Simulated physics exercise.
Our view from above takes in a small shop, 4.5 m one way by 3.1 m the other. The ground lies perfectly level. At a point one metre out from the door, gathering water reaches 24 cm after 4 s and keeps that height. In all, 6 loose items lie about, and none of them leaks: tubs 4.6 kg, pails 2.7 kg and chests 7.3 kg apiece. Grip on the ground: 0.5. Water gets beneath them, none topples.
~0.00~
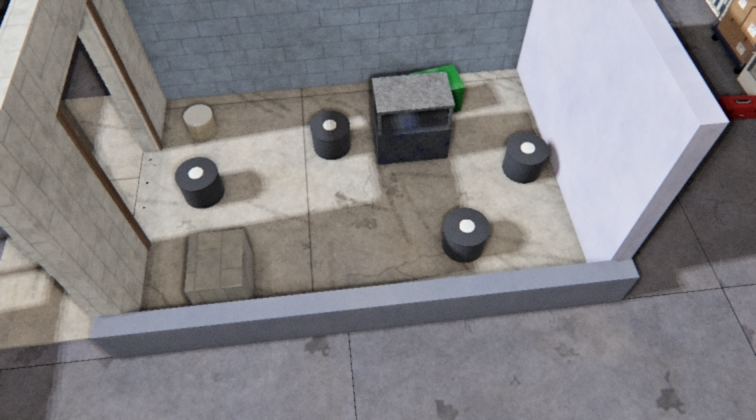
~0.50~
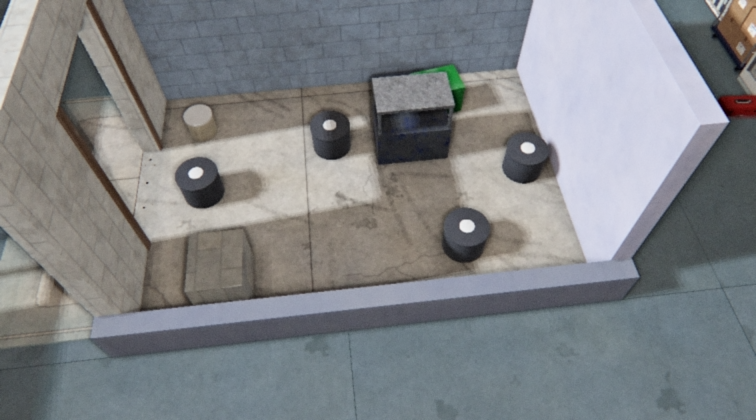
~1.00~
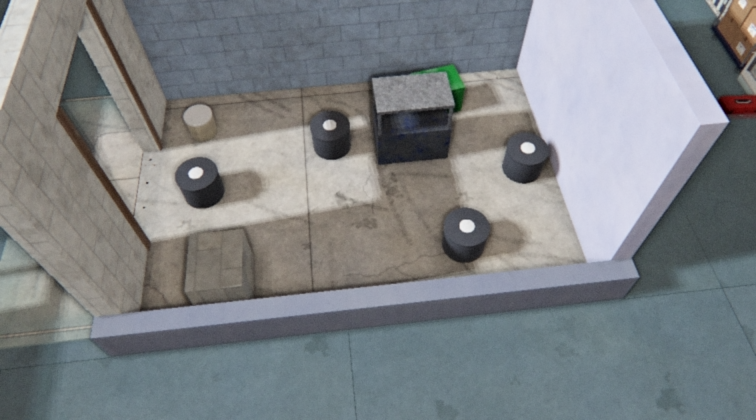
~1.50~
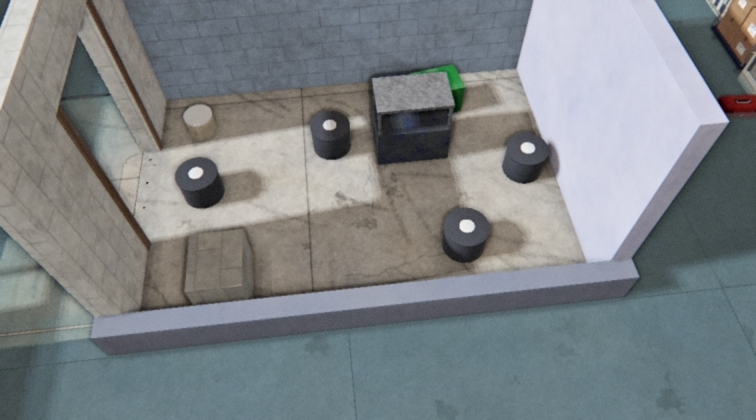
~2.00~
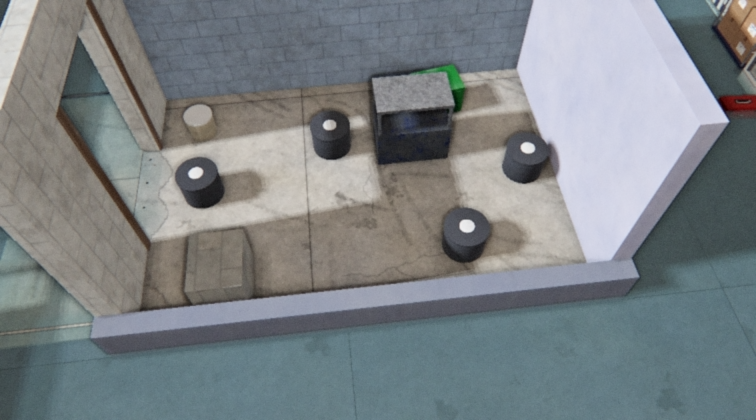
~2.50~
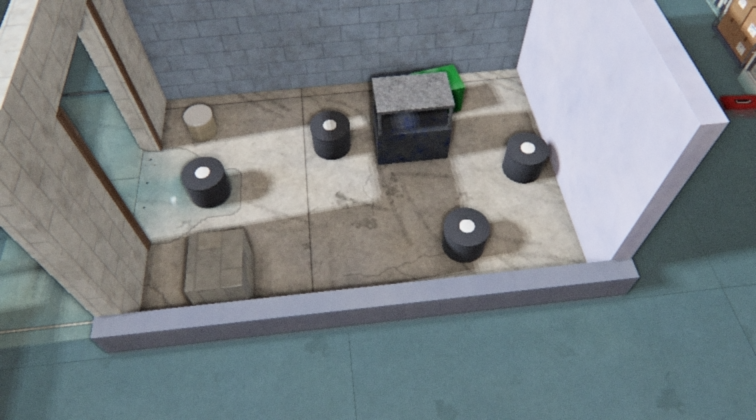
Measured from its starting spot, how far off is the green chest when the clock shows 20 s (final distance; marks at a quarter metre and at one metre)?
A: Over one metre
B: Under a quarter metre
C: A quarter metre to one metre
Option C: A quarter metre to one metre.
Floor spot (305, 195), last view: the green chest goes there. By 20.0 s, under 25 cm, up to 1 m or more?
Well, it gets shoved far.
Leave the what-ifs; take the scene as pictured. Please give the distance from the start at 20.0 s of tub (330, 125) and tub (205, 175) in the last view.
Respectively 200 and 250 cm.
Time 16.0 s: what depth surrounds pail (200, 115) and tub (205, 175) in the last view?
Around 12 cm and 23 cm.
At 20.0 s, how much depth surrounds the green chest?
Close to 23 centimetres.
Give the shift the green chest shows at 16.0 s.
60 cm, give or take.
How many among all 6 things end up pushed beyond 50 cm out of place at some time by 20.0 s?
I count 6 of them.
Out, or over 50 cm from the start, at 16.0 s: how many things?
I get 5.
After 4.0 s the green chest is near (437, 80), 0.0 m from its start, aground; 0 afloat.
After 9.0 s the green chest is near (477, 72), 0.4 m from its start, afloat; 5 afloat.
After 16.0 s the green chest is near (484, 94), 0.6 m from its start, afloat; 6 afloat.
After 20.0 s the green chest is near (483, 74), 0.5 m from its start, afloat; 6 afloat.
